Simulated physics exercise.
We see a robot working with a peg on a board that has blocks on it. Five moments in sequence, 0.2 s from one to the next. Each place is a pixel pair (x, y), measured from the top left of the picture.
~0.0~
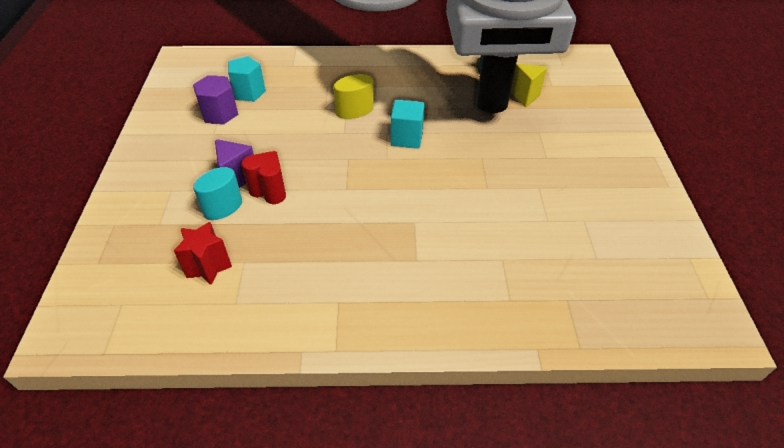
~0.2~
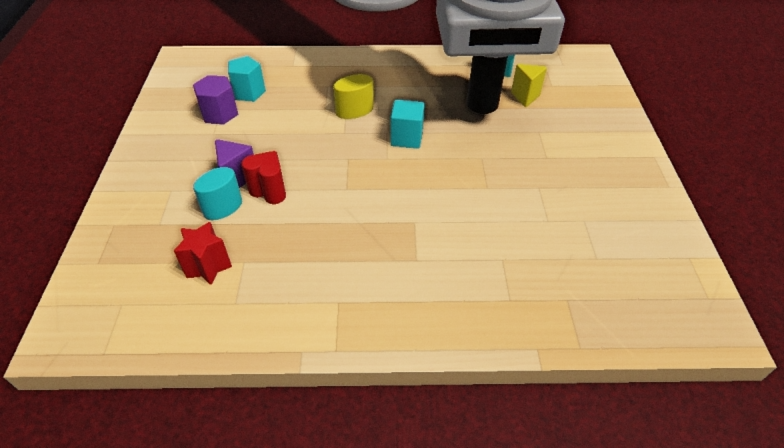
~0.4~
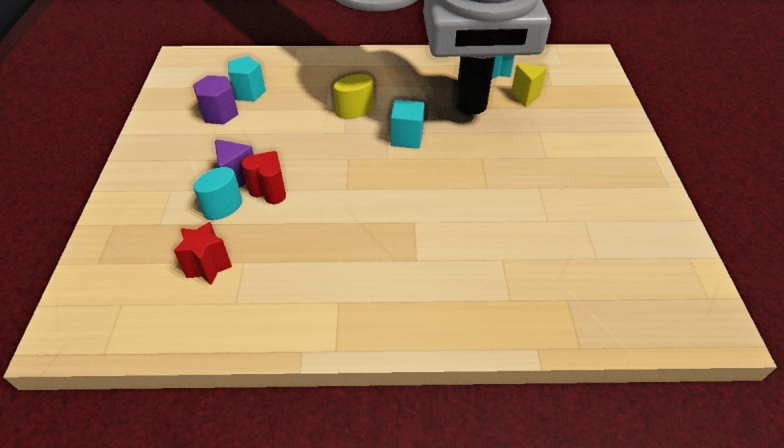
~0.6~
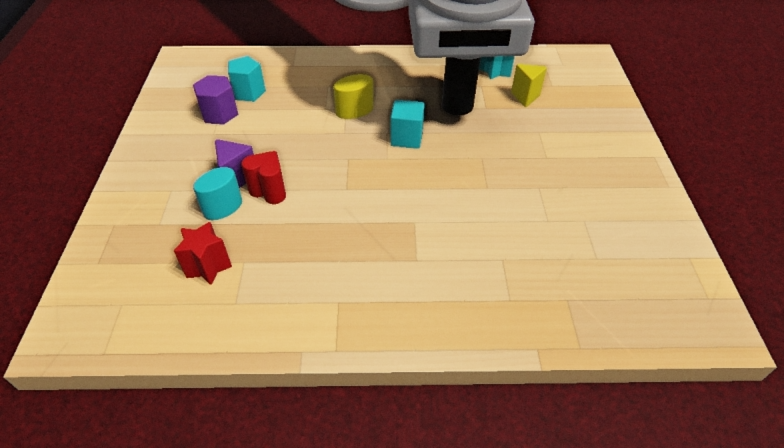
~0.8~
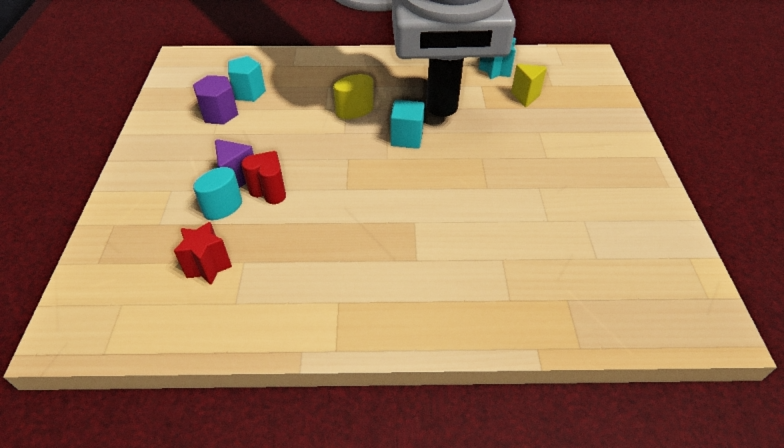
To begin with, a robot's black peg stands near the top right of a wooden board, beside a yellow block, with turquoise, purple and red blocks spread to its left. The peg then slides a short way left, revealing a turquoise block behind it, and nears the turquoise square while the blocks stay still.
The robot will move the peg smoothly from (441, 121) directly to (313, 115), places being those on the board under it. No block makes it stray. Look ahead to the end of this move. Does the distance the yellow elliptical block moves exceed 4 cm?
In short: Yes.
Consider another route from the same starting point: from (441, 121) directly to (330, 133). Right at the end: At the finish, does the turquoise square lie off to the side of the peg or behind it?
In short: Yes.
On the path given first. One third of the way, peg (397, 106); turquoise square (406, 110).
Two thirds of the way, peg (354, 104); yellow elliptical block (328, 78); turquoise square (406, 110).
At the end, peg (312, 101); turquoise pentagon still; yellow elliptical block (299, 70), turned 35° clockwise; turquoise square (406, 110).
